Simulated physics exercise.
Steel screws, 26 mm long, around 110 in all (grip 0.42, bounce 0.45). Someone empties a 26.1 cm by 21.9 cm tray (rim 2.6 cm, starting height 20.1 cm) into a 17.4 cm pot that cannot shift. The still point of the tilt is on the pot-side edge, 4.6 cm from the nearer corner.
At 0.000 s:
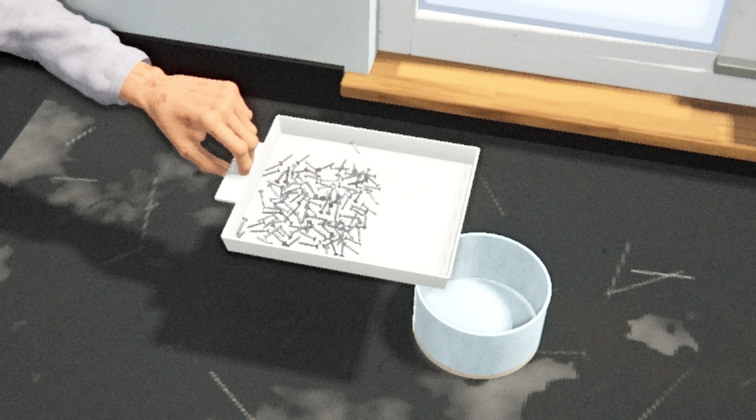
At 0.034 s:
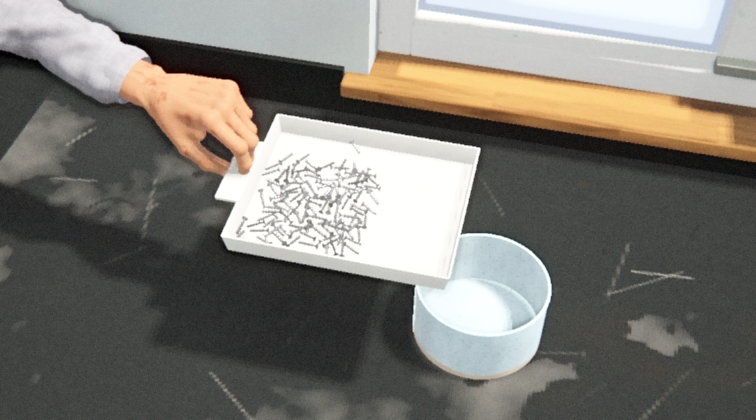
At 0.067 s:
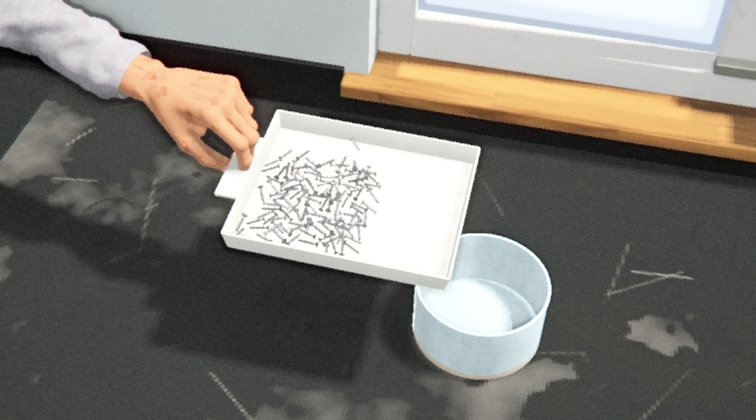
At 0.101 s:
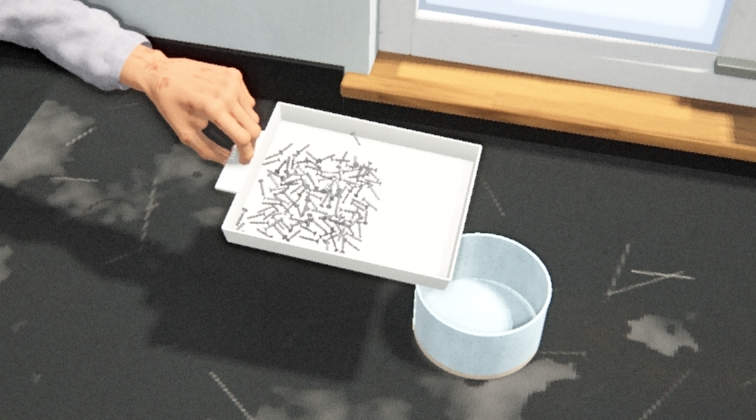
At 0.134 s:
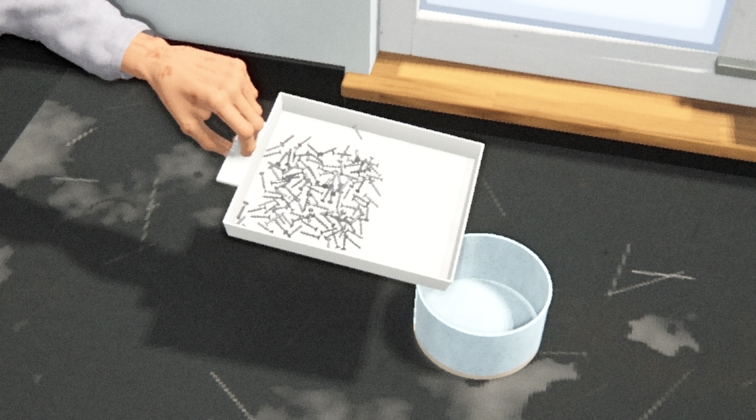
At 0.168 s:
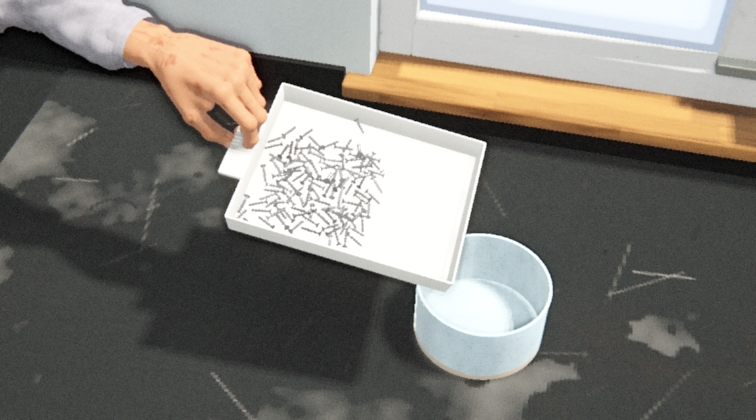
On a dark, scuffed counter by a window, a hand held a white tray of small metal screws beside a pale blue pot, then slightly raised the tray's left side while the screws barely shifted.
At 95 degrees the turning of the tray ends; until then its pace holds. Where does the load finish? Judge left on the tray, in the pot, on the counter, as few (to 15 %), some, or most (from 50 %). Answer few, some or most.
Tray few, pot few, counter most.
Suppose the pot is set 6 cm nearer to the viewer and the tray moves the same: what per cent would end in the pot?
Then about 85 per cent.
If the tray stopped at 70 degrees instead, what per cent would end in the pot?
It would be near 0 per cent.
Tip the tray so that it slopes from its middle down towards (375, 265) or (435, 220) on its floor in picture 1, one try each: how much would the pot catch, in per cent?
About 0 and 70 per cent.
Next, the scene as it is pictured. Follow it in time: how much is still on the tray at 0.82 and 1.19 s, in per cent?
About 65, 15.
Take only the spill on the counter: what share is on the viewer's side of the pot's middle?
Roughly 100 per cent.
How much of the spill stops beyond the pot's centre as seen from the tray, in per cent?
About 70 per cent.
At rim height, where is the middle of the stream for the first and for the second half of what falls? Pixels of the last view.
First near (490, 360), later near (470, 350).
After 0.56 s, tilt 52 degrees; the tray holds 100 %, the pot 0 %.
After 0.82 s, tilt 79 degrees; the tray holds 65 %, the pot 0 %.
After 1.19 s, tilt 95 degrees; the tray holds 15 %, the pot 5 %.
In the end, at 2.2 s, tray 0 %, pot 5 %, counter 95 %.
